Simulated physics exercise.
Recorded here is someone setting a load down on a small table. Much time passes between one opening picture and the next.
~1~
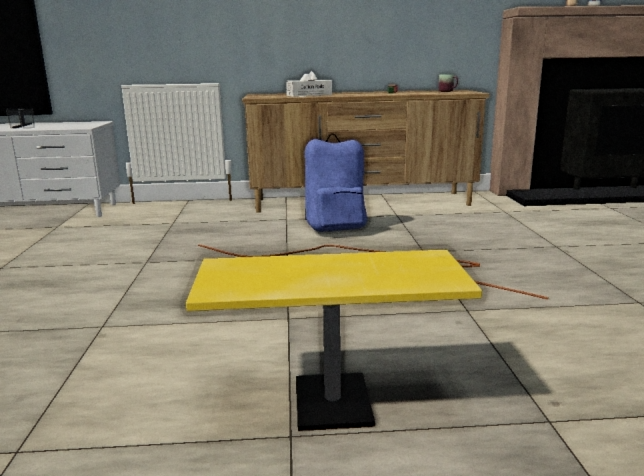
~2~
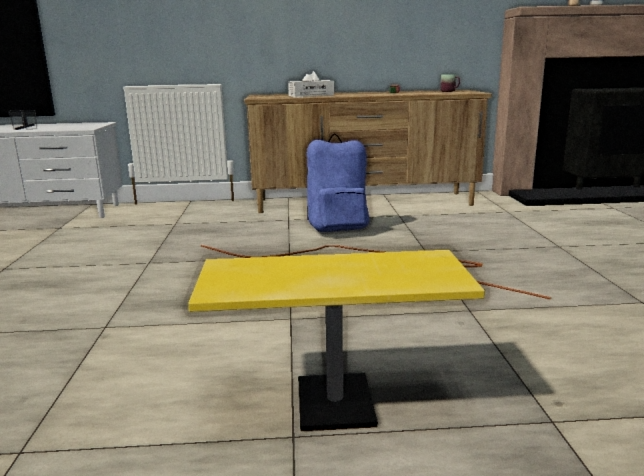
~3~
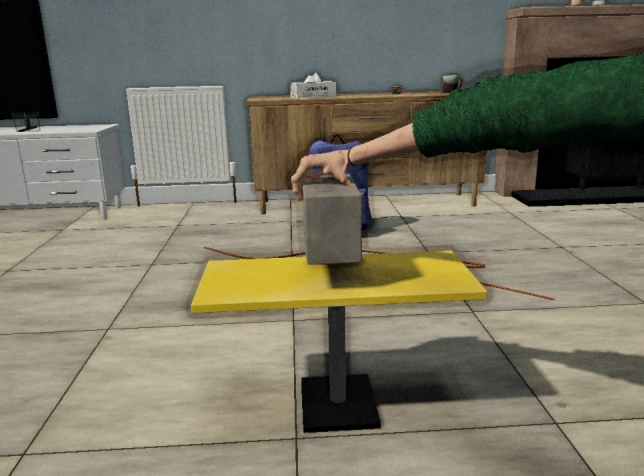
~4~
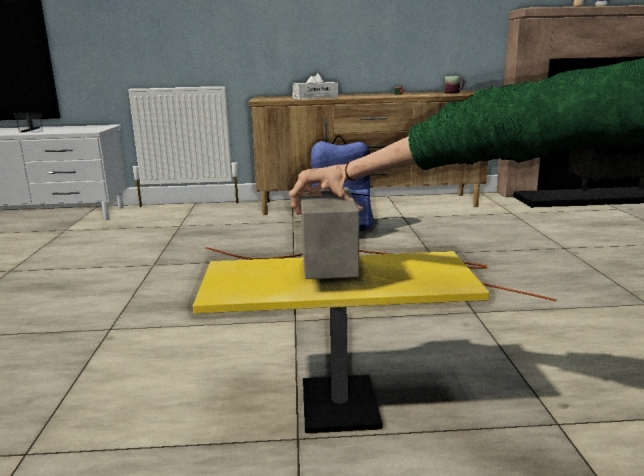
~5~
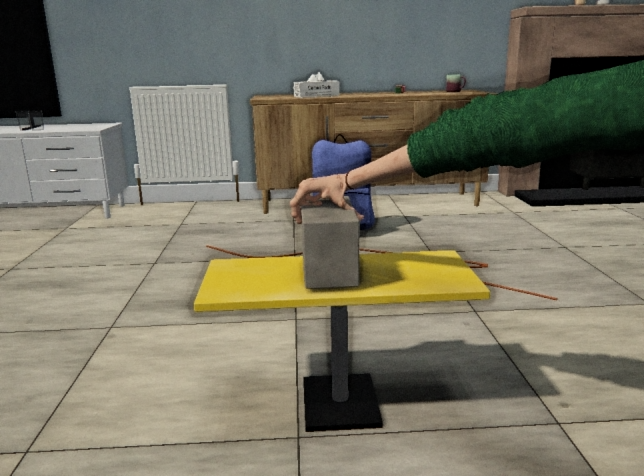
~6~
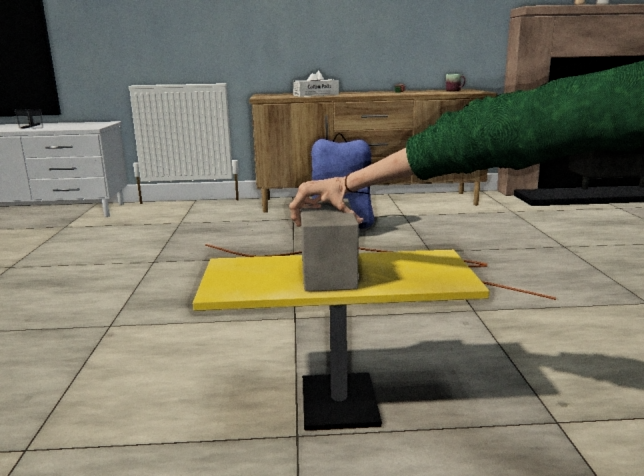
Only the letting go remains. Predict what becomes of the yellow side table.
I reckon it will stay still there by itself.
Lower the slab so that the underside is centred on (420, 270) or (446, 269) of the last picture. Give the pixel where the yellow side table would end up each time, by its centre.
It settles near (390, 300) and near (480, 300), respectively.
Then, 0.28 s later than the last frame, yellow side table at rest near (337, 277).
When it is over, the yellow side table holds firm, near (337, 277).
